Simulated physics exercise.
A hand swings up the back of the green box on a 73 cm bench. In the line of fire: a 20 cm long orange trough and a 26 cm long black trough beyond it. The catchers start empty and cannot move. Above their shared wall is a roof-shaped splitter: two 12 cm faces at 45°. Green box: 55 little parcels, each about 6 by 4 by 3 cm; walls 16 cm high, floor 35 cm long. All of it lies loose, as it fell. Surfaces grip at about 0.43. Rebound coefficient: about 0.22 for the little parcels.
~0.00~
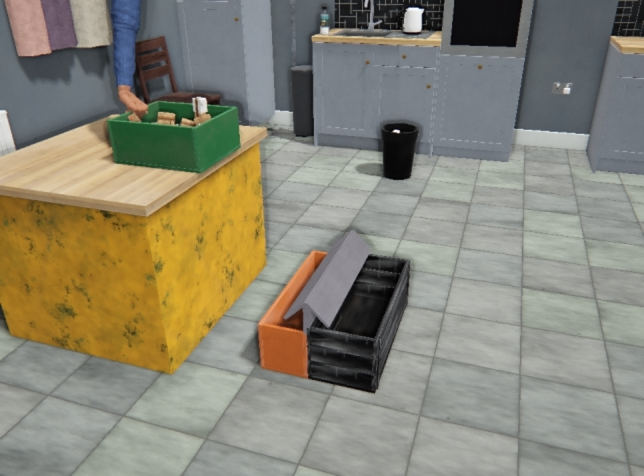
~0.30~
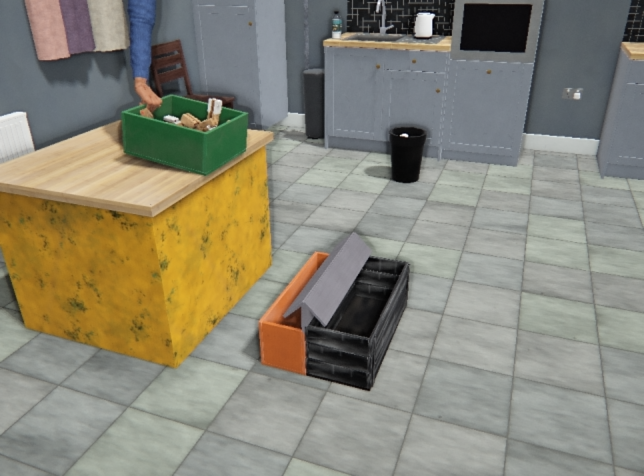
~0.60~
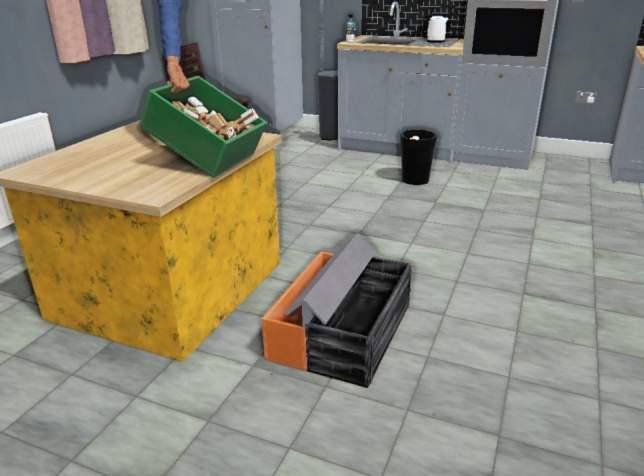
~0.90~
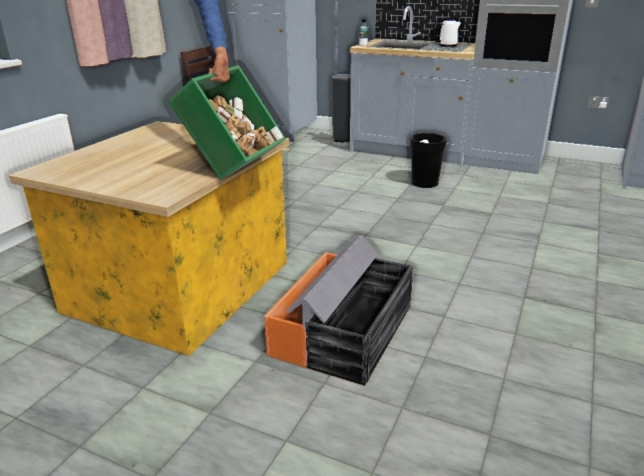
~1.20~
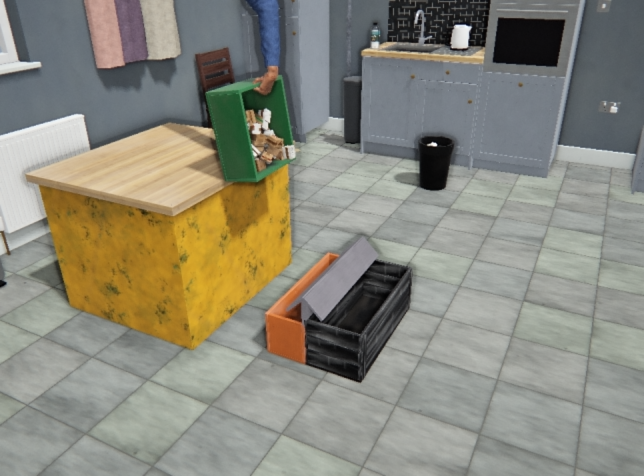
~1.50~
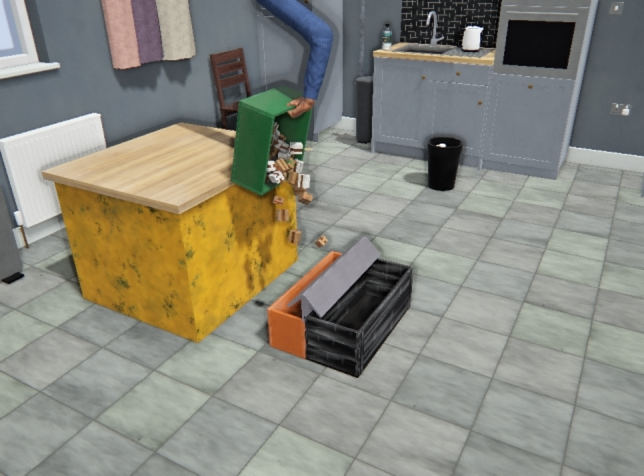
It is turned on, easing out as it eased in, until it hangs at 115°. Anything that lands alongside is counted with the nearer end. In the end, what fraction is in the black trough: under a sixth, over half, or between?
In the end under a sixth of them are in the black trough.
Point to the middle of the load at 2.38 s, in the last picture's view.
Near (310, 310).
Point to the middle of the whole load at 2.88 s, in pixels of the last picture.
Around (313, 311).
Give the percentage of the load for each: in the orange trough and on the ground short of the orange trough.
Roughly 70 and 30 per cent.
After 1.72 s, tilt 113°; 36 still in the green box, 5 in the orange trough and 14 in the air.
After 2.00 s, tilt 115°; 12 still in the green box, 14 in the orange trough, 2 on the ground short of the orange trough and 27 in the air.
After 2.38 s, tilt 115°; 2 still in the green box, 31 in the orange trough, 9 on the ground short of the orange trough and 13 in the air.
Final count (at 2.88 s), 39 in the orange trough and 16 on the ground short of the orange trough. Asked share, 0 of 55, 0 per cent.
